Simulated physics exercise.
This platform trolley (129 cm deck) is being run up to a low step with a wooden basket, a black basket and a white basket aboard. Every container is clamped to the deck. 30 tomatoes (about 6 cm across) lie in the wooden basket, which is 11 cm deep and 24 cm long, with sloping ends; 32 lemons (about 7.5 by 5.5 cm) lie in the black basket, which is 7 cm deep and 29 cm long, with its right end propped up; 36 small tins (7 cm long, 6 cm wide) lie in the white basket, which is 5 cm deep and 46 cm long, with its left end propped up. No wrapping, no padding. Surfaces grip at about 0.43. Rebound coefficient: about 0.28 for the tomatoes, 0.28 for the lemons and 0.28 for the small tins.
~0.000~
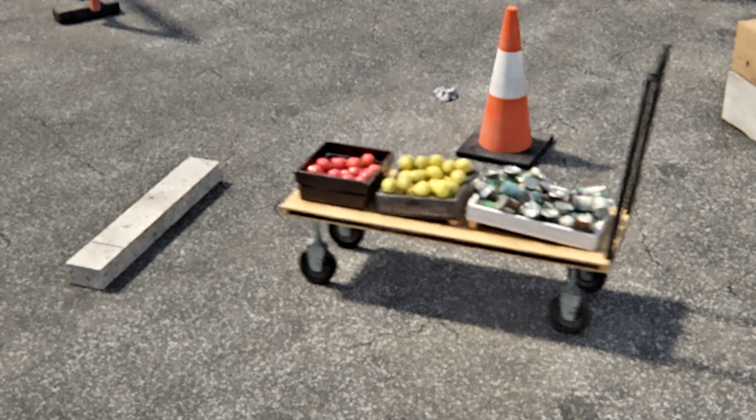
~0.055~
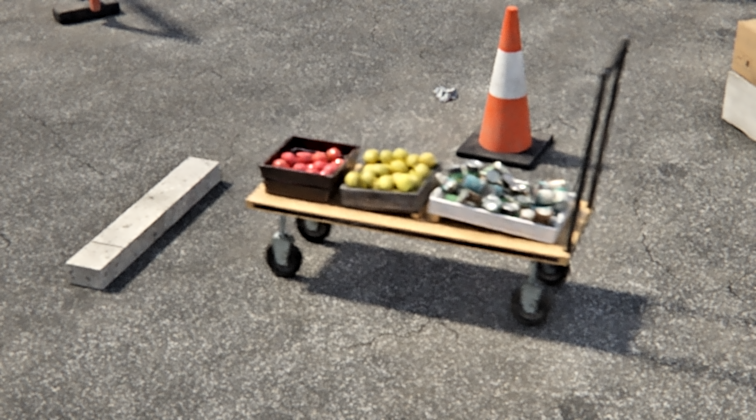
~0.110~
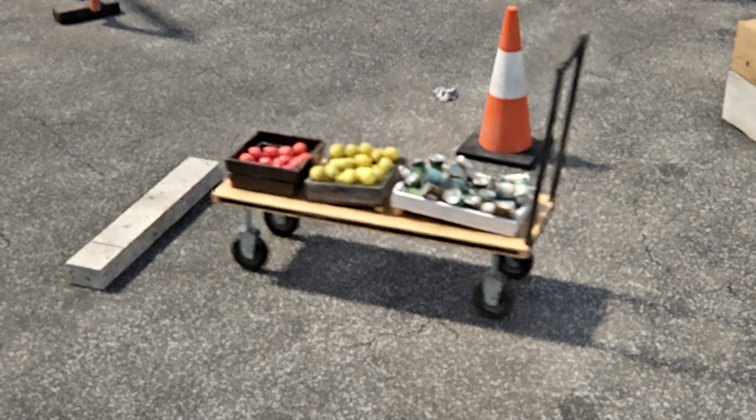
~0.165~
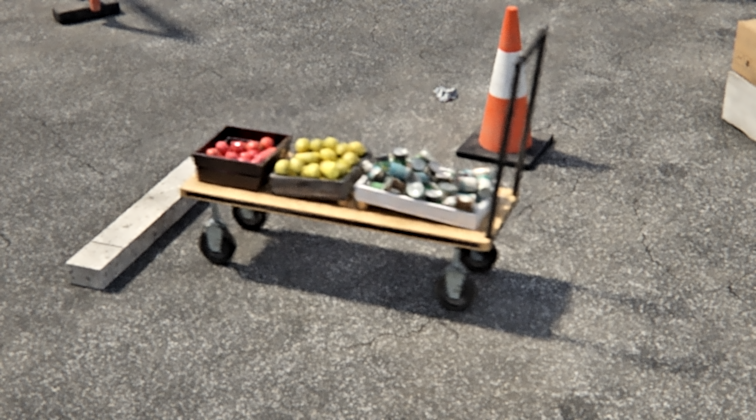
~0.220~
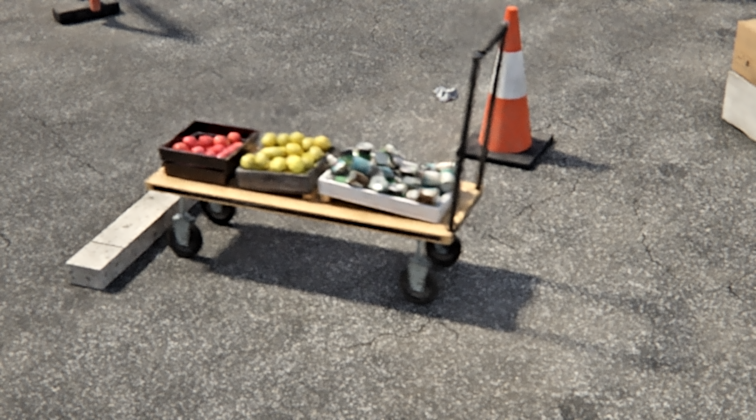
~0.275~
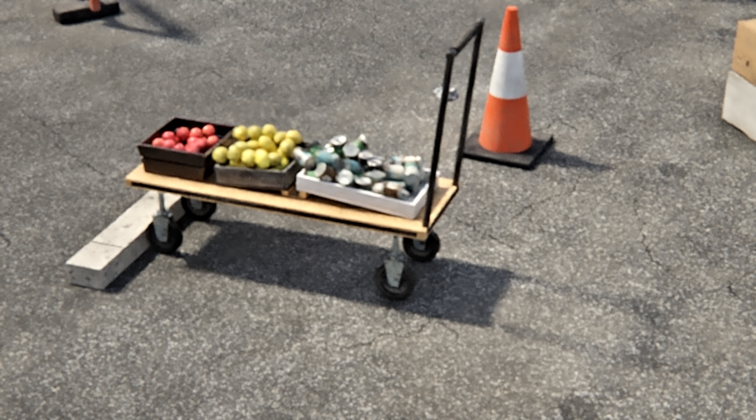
On a sunlit stretch of asphalt, a flat trolley carrying round red things, round yellow things and a white container of small tins rolled left past an orange cone, slowing beside a pale block.
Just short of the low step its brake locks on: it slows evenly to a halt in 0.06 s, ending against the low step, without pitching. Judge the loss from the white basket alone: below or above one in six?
Out of the white basket go more than one in six of the small tins.
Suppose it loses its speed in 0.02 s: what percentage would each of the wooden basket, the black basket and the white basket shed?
Then wooden basket 10, black basket 40, white basket 30 per cent.
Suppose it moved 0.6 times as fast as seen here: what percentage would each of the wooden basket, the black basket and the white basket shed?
In that case wooden basket 0, black basket 10, white basket 20 per cent.
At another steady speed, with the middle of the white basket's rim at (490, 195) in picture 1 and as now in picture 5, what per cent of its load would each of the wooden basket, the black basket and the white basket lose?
Then wooden basket 0, black basket 10, white basket 20 per cent.
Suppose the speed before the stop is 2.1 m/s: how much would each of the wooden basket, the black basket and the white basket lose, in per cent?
In that case wooden basket 0, black basket 20, white basket 20 per cent.
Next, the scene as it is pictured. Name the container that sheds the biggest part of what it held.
The white basket.
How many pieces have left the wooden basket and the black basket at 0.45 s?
Out by then, roughly: Wooden basket 0, black basket 5.
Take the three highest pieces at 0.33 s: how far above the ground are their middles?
Some 54 cm up.
After 0.33 s, wooden basket 30 in, 0 out, black basket 31 in, 1 out and white basket 32 in, 4 out.
After 0.45 s, wooden basket 30 in, 0 out, black basket 27 in, 5 out and white basket 28 in, 8 out.
After 0.68 s, wooden basket 30 in, 0 out, black basket 26 in, 6 out and white basket 25 in, 11 out.
Final count (at 1.18 s), wooden basket 30 in, 0 out, black basket 26 in, 6 out and white basket 25 in, 11 out. Asked share, 11 of 36, 31 per cent.
